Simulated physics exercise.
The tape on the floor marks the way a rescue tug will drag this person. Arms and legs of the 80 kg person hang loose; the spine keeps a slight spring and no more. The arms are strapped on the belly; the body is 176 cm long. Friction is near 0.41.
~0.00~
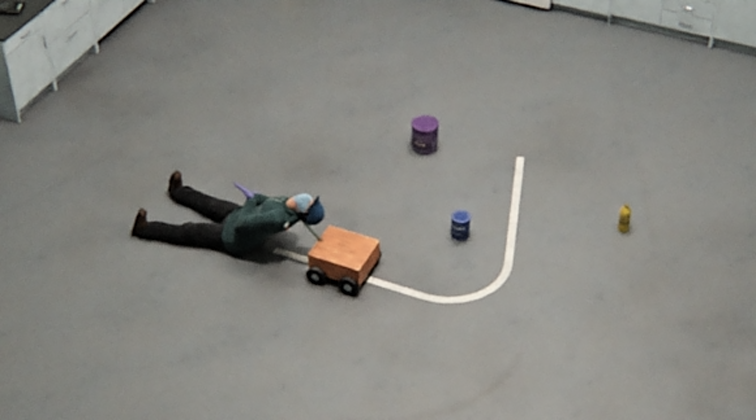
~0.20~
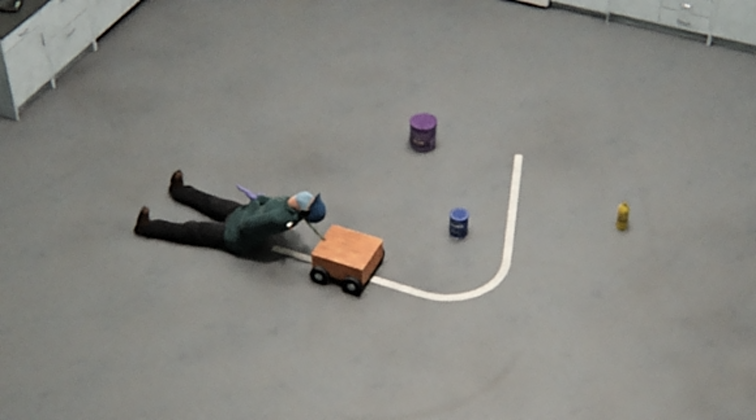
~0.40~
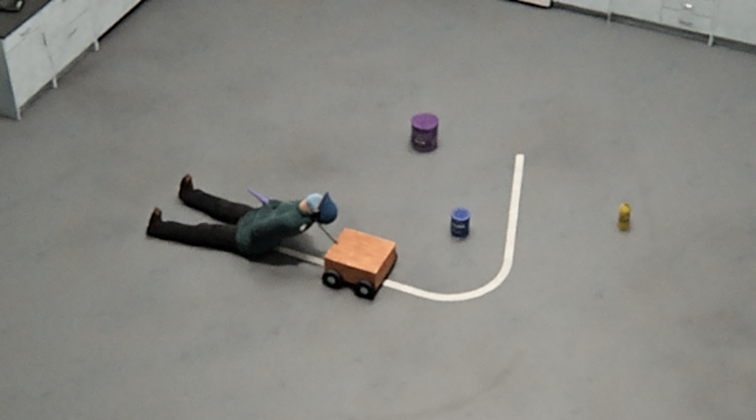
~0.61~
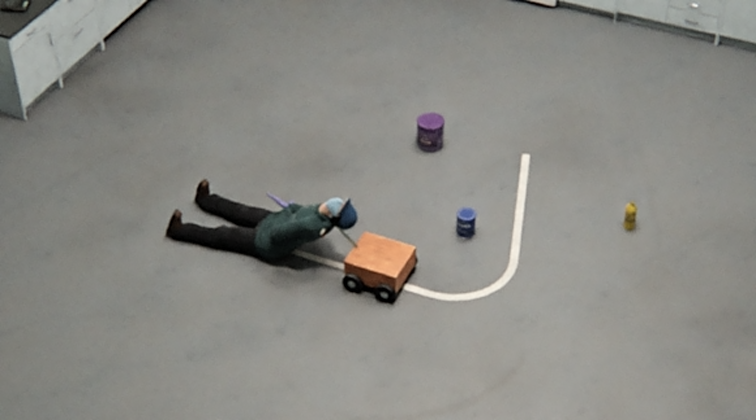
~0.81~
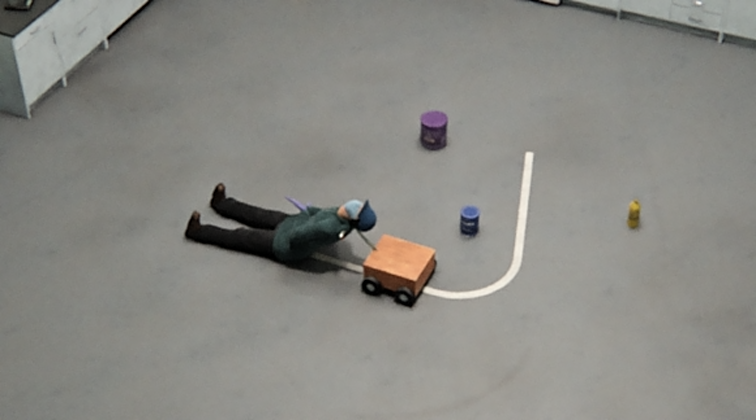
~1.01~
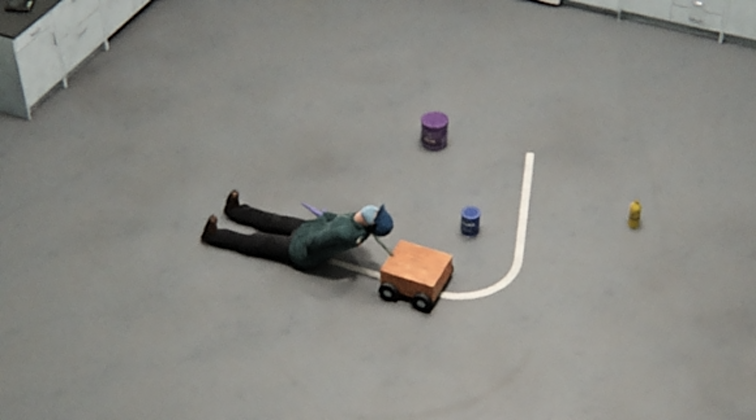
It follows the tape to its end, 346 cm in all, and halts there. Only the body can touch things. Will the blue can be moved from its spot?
Here the blue can takes a hit.
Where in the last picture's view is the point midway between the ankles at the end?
Around (487, 235).
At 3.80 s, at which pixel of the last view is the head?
Around (525, 161).
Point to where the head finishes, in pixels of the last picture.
Around (538, 91).
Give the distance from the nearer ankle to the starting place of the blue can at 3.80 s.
About 70 cm.
After 2.30 s the blue can is where it stood, near (471, 222) in the last picture's view; the yellow bottle where it stood; the nearer ankle is 119 cm from that spot.
After 3.00 s the blue can is where it stood, near (471, 222) in the last picture's view; the yellow bottle where it stood; the nearer ankle is 95 cm from that spot.
After 3.80 s the blue can is where it stood, near (471, 222) in the last picture's view; the yellow bottle where it stood; the nearer ankle is 74 cm from that spot.
After 4.60 s the blue can is 11 cm from where it stood, near (468, 213) in the last picture's view; the yellow bottle where it stood; the nearer ankle is 42 cm from that spot.
After 5.4 s, blue can gets knocked; purple bucket stays put; yellow bottle stays put.
